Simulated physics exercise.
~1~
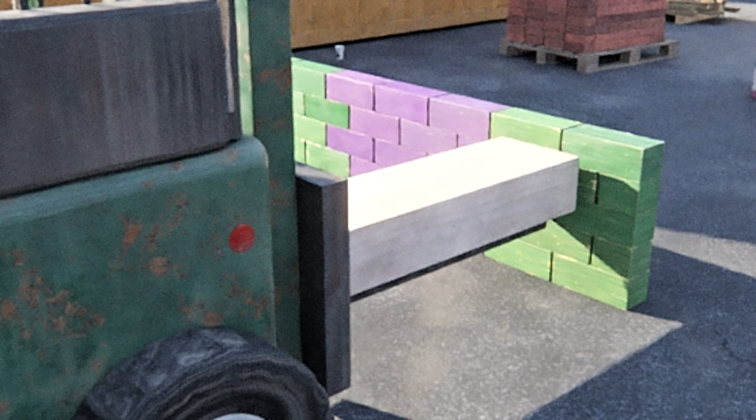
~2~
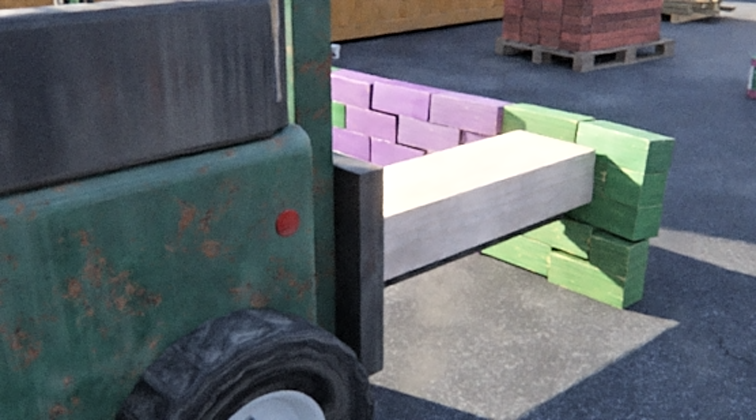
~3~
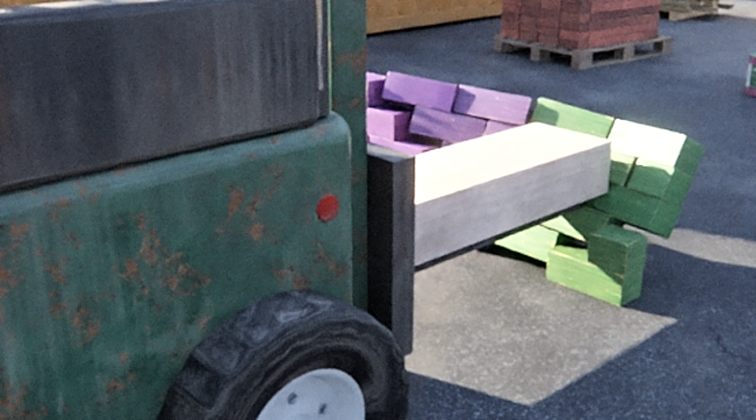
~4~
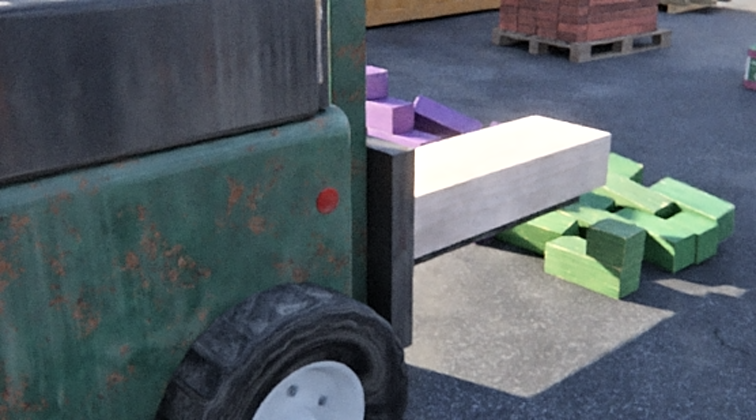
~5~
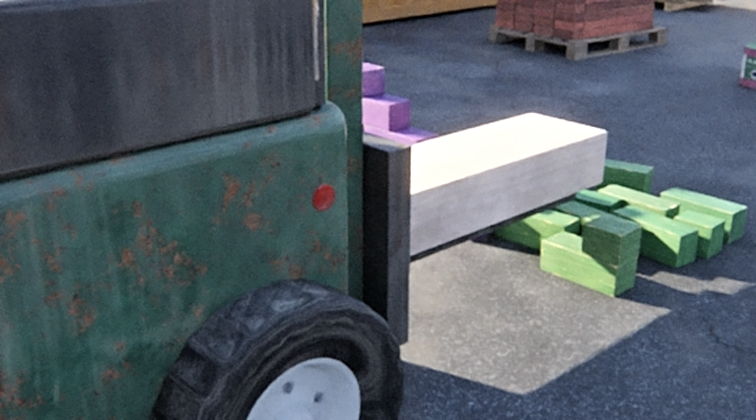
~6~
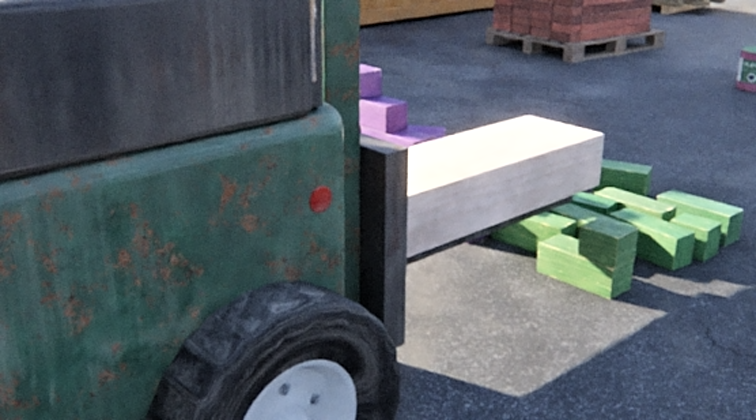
On a sunlit asphalt yard, seen from beside a rust-flecked green vehicle with a dark upper panel, a low wall of green and purple blocks runs back behind a long pale box carried at its front. A pallet of reddish bricks stands in the background. The vehicle edges right, pressing the box into the wall, and the upper blocks shift and lean away. The vehicle stops as the leaning green end topples and purple blocks tip behind the box. The green blocks finish scattered on the ground, while a stepped purple stack remains beside the vehicle.
